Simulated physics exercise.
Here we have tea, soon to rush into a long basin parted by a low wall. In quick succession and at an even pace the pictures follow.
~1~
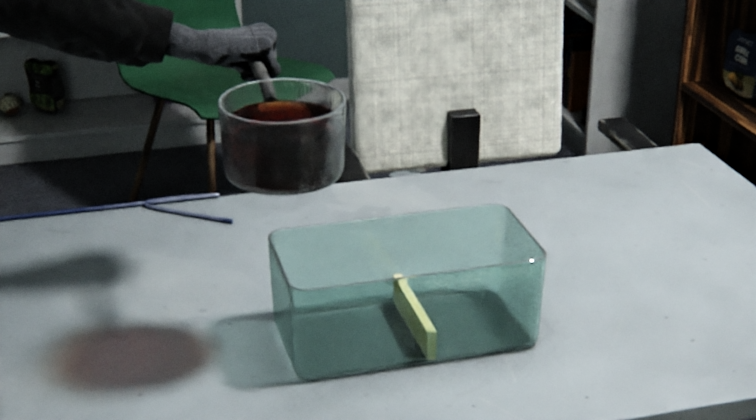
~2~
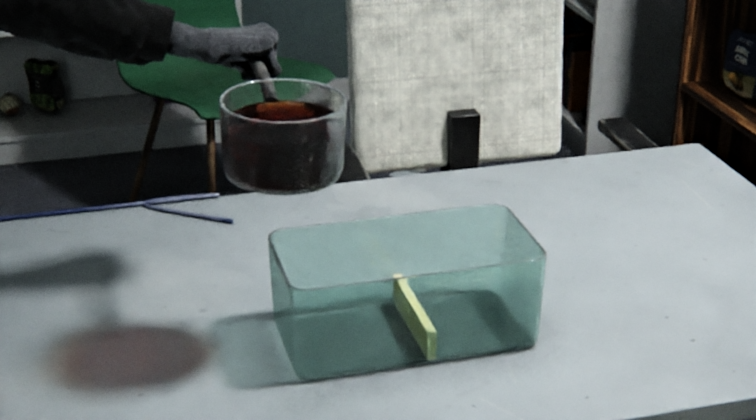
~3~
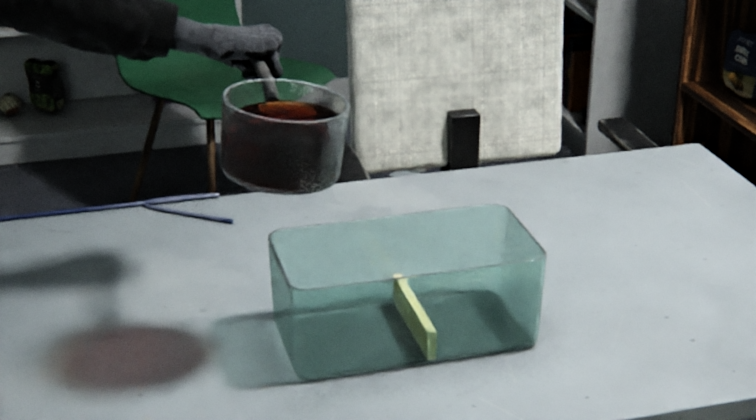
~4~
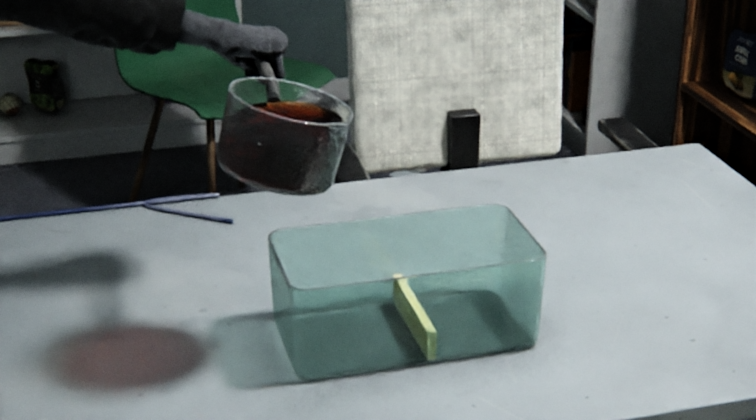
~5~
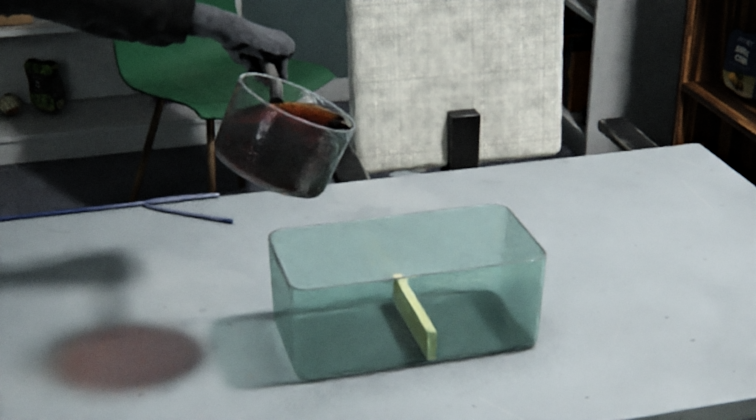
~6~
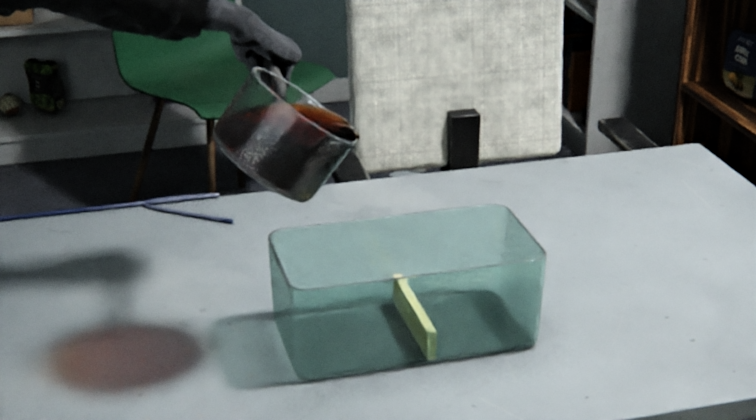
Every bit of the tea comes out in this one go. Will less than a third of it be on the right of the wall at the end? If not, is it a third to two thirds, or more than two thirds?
Shy of a third.
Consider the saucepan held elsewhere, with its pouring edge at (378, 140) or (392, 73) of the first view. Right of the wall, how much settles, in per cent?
Roughly 40 in a hundred the first time and 60 in a hundred the second.
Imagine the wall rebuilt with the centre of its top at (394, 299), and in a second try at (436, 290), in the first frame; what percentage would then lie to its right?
Roughly 40 % and 10 %.
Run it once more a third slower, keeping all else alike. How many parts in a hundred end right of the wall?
I'd say roughly 25 in every hundred ends up there.
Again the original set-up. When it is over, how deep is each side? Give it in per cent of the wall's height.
Once it is still, the left part shows 70 per cent and the right part 20.
A moment on, the saucepan is tipped right over and 27 per cent is still to pour, 24 is left of the wall and 3 right of it.
Next, the saucepan is tipped right over and 3 per cent is still to pour, 80 is left of the wall and 9 right of it.
Then the saucepan is tipped right over and 0 per cent is still to pour, 77 is left of the wall and 16 right of it.
Later the saucepan is tipped right over and 0 per cent is still to pour, 76 is left of the wall and 18 right of it.
In the end 75 per cent lies left of the wall, 18 right of it and 7 outside.
